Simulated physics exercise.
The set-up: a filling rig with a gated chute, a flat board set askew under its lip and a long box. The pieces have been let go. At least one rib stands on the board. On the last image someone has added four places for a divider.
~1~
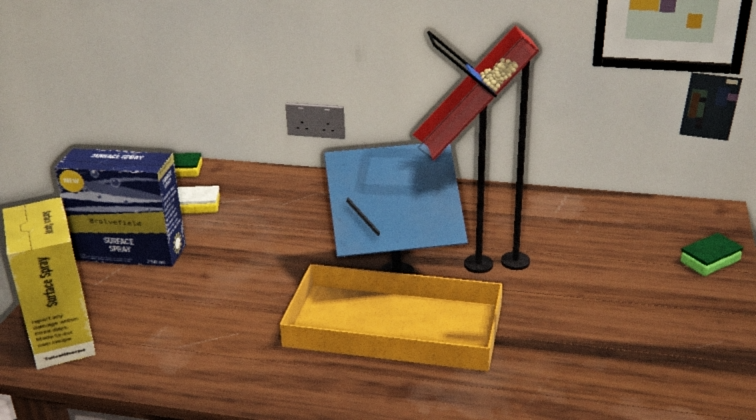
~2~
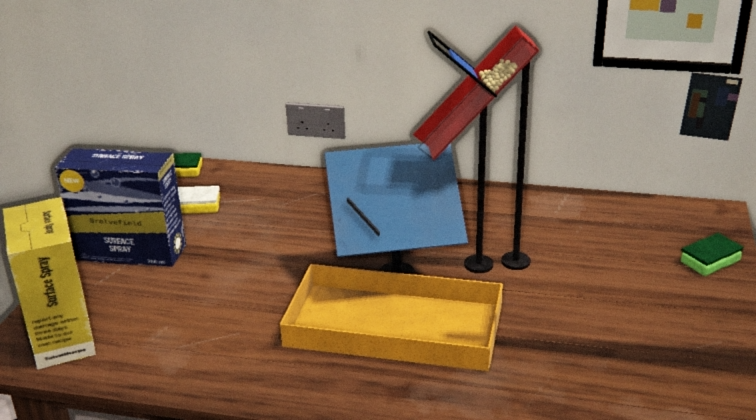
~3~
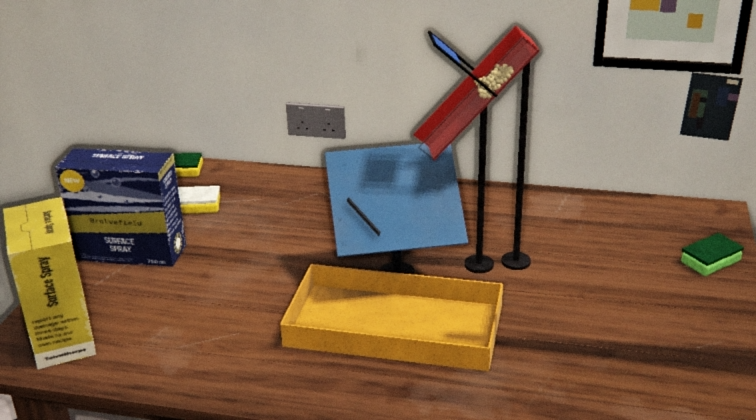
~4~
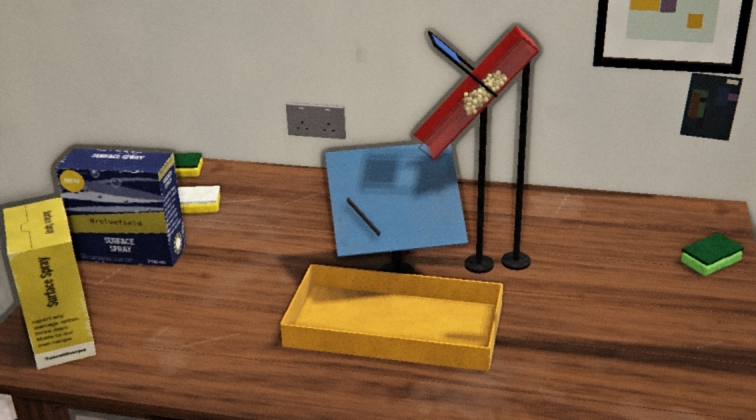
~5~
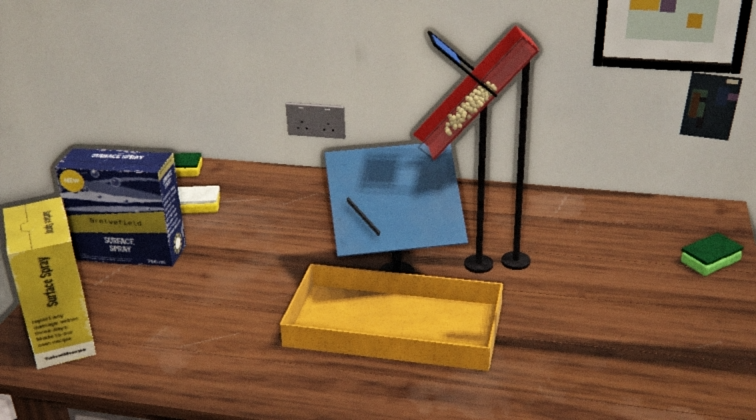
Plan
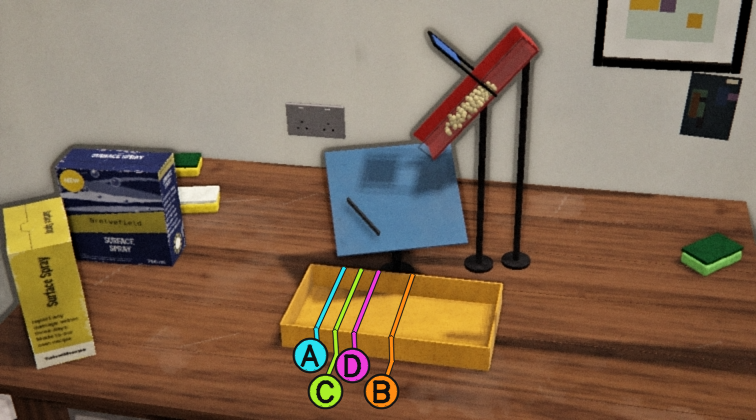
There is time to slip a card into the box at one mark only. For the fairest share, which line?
Go for B.
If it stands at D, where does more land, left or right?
The right side.
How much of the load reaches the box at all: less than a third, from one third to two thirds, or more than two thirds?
About that: More than two thirds.
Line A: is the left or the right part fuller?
The right side.
On the marked copy, line A crosses the front rim at (316, 328); line B crosses the front rim at (391, 337); line C crosses the front rim at (335, 330); line D crosses the front rim at (354, 332).
With A, of what is caught, none on the left of the divider, all on the right.
With B, of what is caught, about half on the left of the divider, about half on the right.
With C, of what is caught, a small part on the left of the divider, nearly all on the right.
With D, of what is caught, a small part on the left of the divider, nearly all on the right.
